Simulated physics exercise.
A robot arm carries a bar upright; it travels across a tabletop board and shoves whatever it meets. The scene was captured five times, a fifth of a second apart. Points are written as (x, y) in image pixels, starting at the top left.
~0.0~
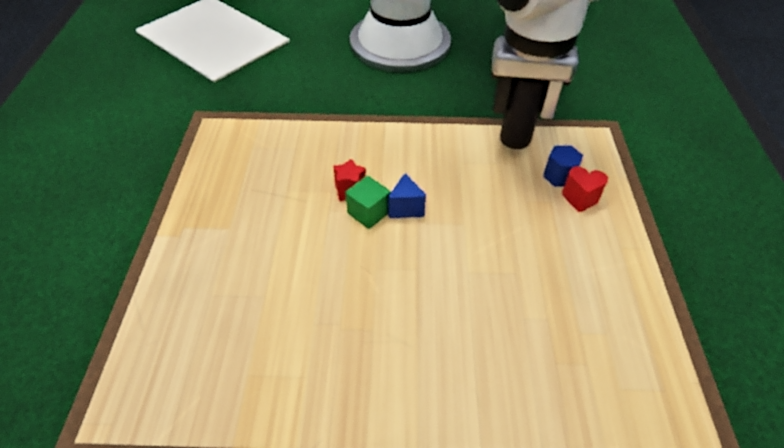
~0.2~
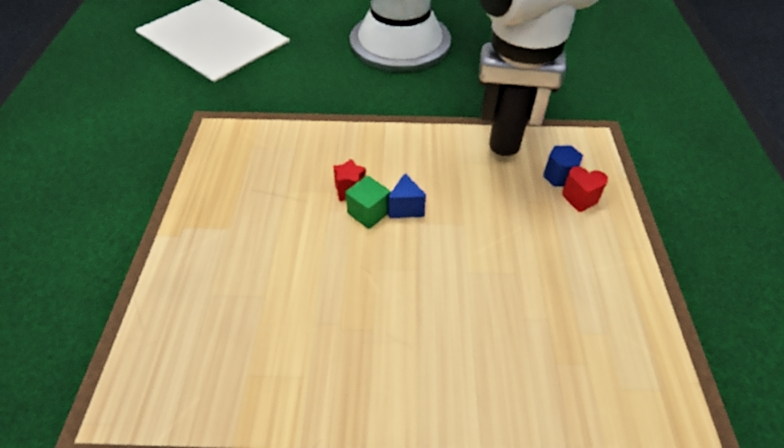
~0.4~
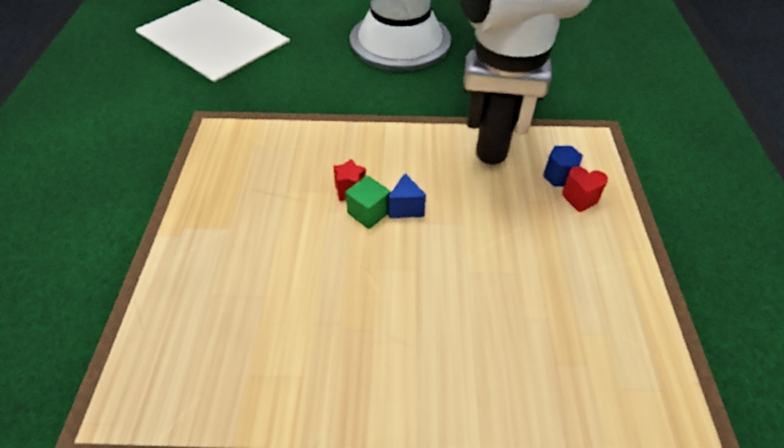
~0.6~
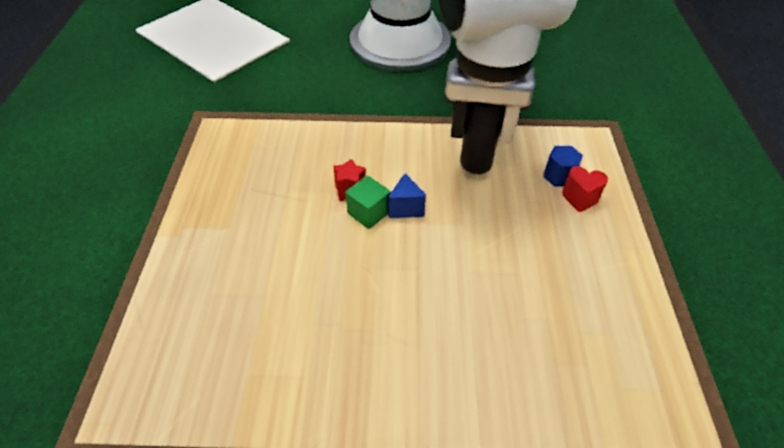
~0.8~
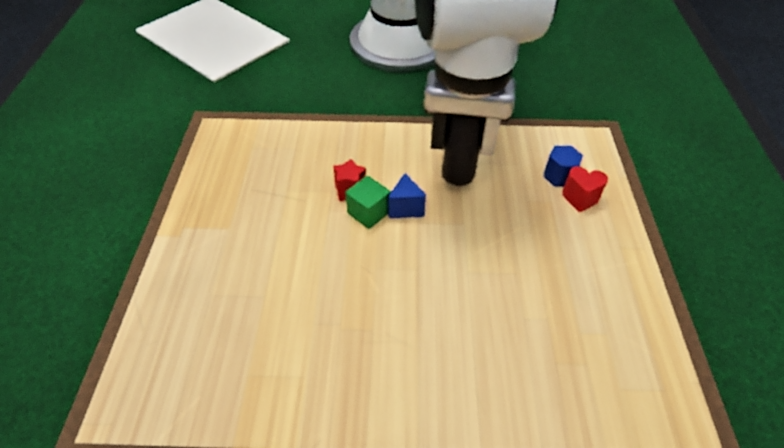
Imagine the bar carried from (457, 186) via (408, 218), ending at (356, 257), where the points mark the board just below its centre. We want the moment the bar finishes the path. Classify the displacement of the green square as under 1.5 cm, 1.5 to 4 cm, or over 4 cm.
1.5-4 cm.
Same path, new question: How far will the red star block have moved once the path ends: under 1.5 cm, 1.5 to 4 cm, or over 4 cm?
The answer here is less than 1.5 cm.
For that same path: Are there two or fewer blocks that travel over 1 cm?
That would be a yes.
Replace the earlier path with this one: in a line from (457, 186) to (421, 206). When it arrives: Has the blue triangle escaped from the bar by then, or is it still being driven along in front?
Before the bar.
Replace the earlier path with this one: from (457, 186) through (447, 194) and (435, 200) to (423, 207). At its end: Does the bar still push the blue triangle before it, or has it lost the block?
I think it holds its spot in front.
The first path, step by step. One third of the way, bar (424, 197); green square (361, 192); blue triangle (397, 194).
Two thirds of the way, bar (390, 221); green square (342, 196), turned 75° clockwise; blue triangle (360, 217), turned 15° clockwise.
At the end, bar (356, 247); red star block in place; green square (341, 197), turned 80° clockwise; blue triangle (323, 232), turned 50° clockwise.
